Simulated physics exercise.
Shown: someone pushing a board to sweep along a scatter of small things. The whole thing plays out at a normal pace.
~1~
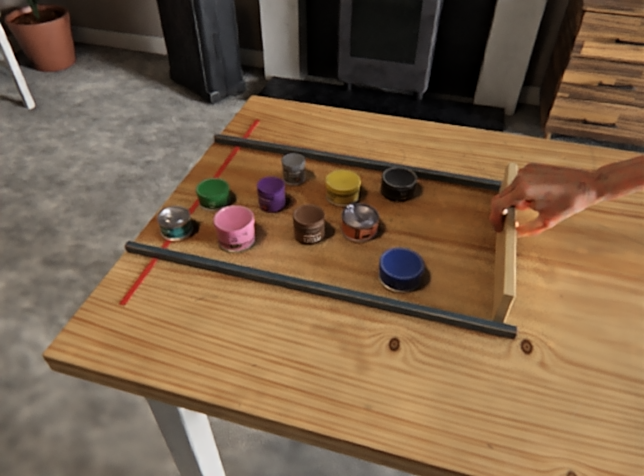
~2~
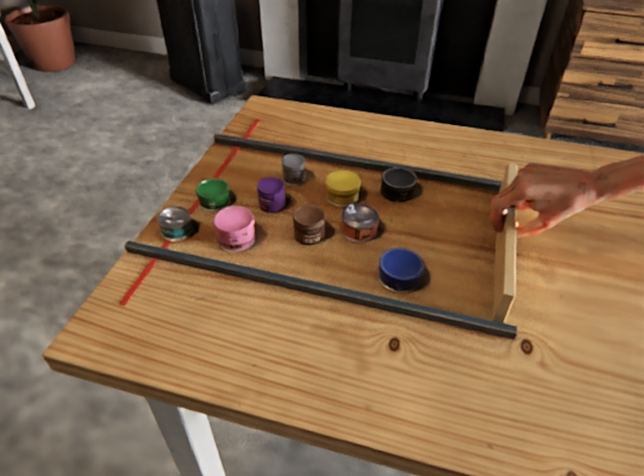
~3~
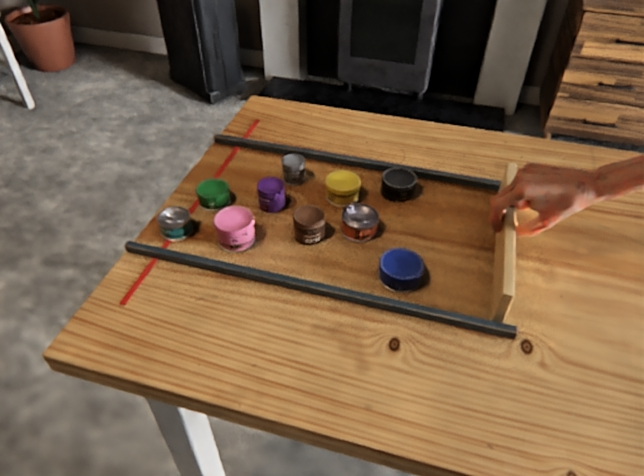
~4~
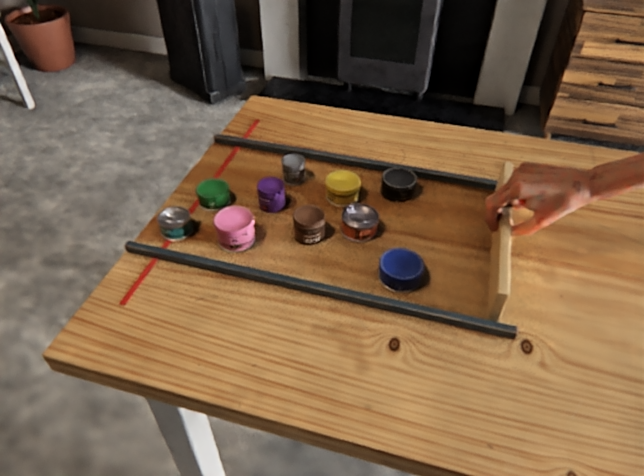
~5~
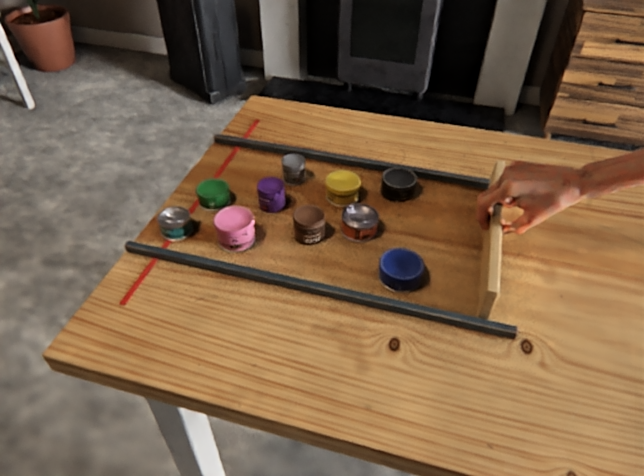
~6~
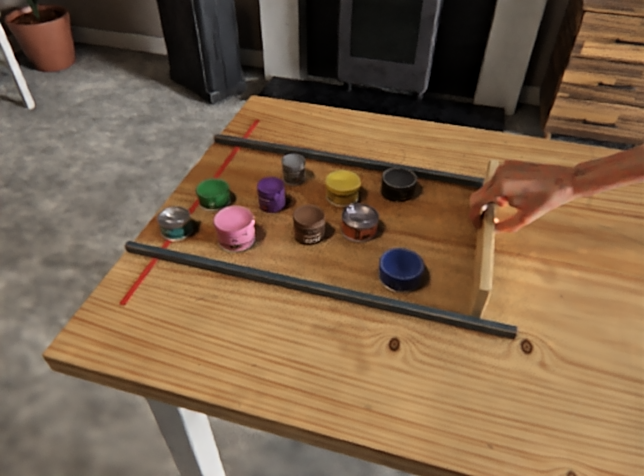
A hand reaches in from the right over a pale wooden table, seen from above at an angle, in a room with a grey floor. It grips an upright board between two dark rails, with blue, black, yellow, orange, brown, purple, grey, pink, green and turquoise containers scattered leftward towards red tape. The hand slides the board slightly left, while the containers and the view stay still.
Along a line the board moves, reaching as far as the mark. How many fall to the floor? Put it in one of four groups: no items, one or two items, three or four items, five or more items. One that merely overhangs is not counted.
Group: Five or more items.
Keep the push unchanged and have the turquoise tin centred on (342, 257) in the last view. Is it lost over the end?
Here the turquoise tin goes off.
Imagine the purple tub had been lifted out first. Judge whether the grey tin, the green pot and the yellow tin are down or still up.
Grey tin: Over the edge; green pot: Over the edge; yellow tin: Still there.
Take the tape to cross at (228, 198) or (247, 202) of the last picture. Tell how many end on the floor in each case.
Well, you'd get 1 the first time and 1 the second time.
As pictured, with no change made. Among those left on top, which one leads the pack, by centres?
That's the brown tub.
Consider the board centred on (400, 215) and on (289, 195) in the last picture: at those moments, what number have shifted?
At the first place 2, at the second 8.
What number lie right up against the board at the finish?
All in all, 4.
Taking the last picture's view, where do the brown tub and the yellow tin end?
First: About (157, 199); second: About (201, 166).
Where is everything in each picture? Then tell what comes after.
In the first frame, turquoise tin (175, 223); green pot (213, 195); pink pot (235, 229); board (506, 235); tape (204, 193).
In the second frame, green pot (214, 195); orange tin (360, 223).
In the third frame, pink pot (235, 229); yellow tin (343, 188).
In the fourth frame, turquoise tin (176, 224); brown tub (309, 225).
In the fifth frame, green pot (214, 195); purple tub (271, 195).
In the sixth frame, turquoise tin (176, 224); green pot (214, 195); pink pot (235, 229); board (486, 231); tape (204, 193).
Soon after, none off yet; turquoise tin at rest near (176, 224); green pot at rest near (214, 195); pink pot at rest near (235, 229).
In the end, the number that fall off is five or more; gone, grey tin, purple tub, pink pot, green pot and turquoise tin.
